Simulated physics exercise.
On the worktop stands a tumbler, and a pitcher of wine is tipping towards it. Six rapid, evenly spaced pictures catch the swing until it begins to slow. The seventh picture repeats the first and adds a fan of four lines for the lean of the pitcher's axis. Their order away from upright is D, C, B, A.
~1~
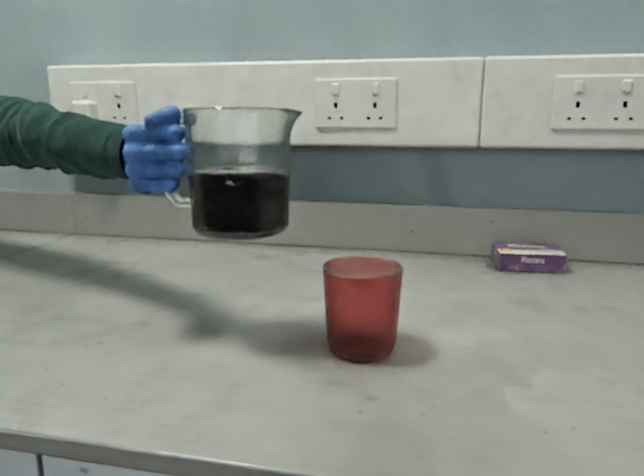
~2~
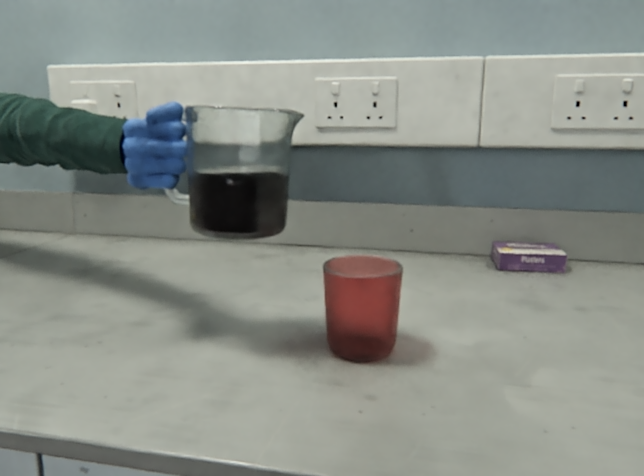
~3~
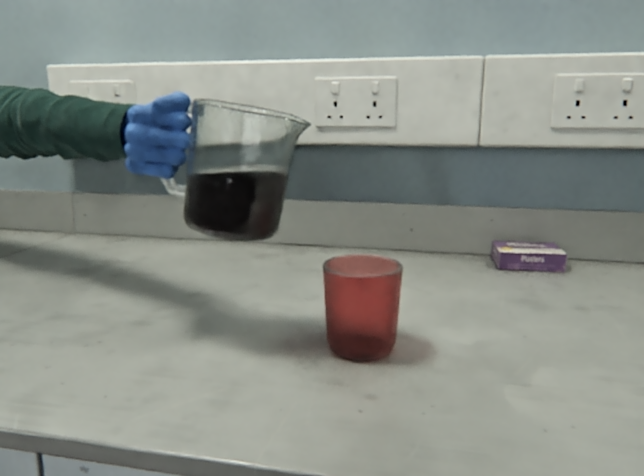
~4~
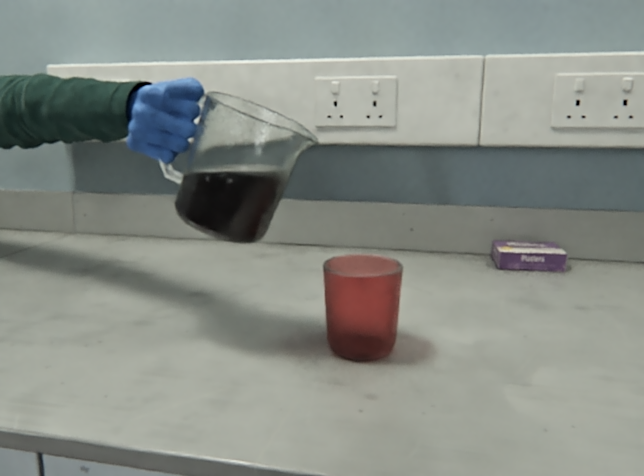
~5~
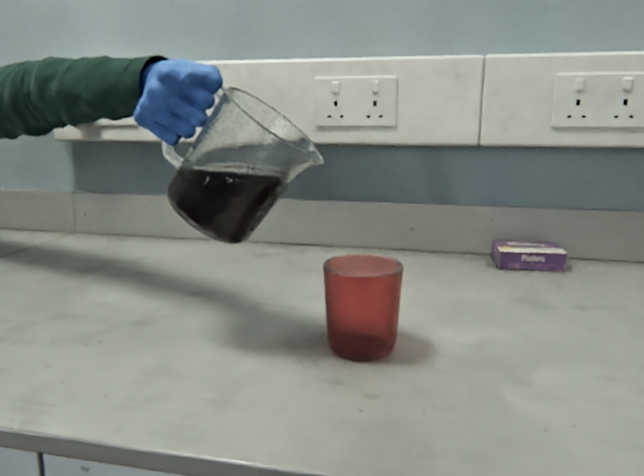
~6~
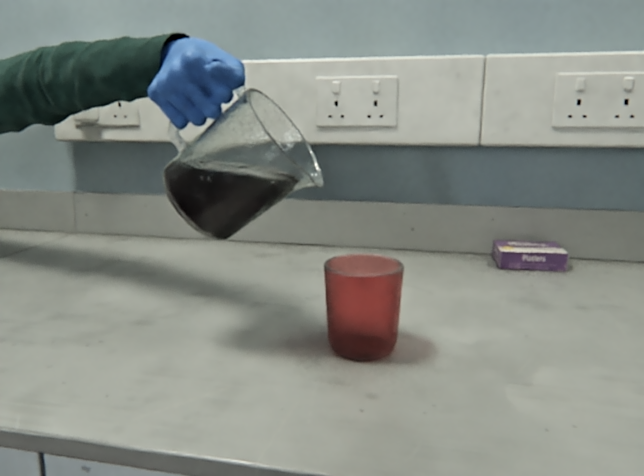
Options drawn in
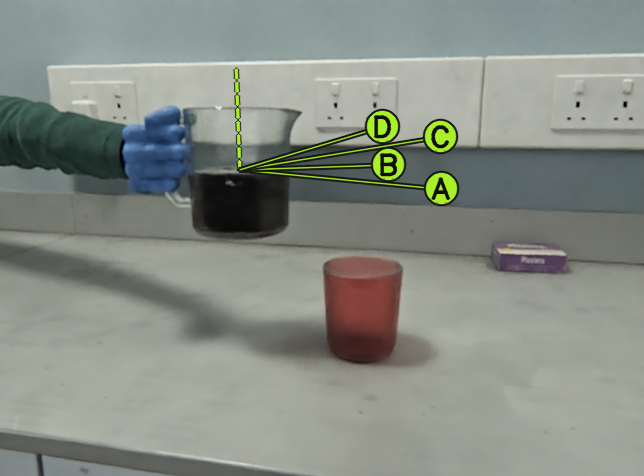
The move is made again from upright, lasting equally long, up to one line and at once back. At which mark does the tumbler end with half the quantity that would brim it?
Take D.
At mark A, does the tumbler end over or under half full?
Over.
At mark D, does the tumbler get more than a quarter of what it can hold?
Yes, clearly.
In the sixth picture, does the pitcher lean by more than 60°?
No, it does not.
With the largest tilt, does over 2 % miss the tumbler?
Yes, it does.
In lime, A at (424, 187); B at (371, 165); C at (423, 139); D at (366, 131).
For mark A, the tumbler ends with about 77 % of what it can hold; 20 % of the wine is spilt.
For mark B, the tumbler ends with about 83 % of what it can hold; 3 % of the wine is spilt.
For mark C, the tumbler ends with about 66 % of what it can hold; 3 % of the wine is spilt.
For mark D, the tumbler ends with about 50 % of what it can hold.
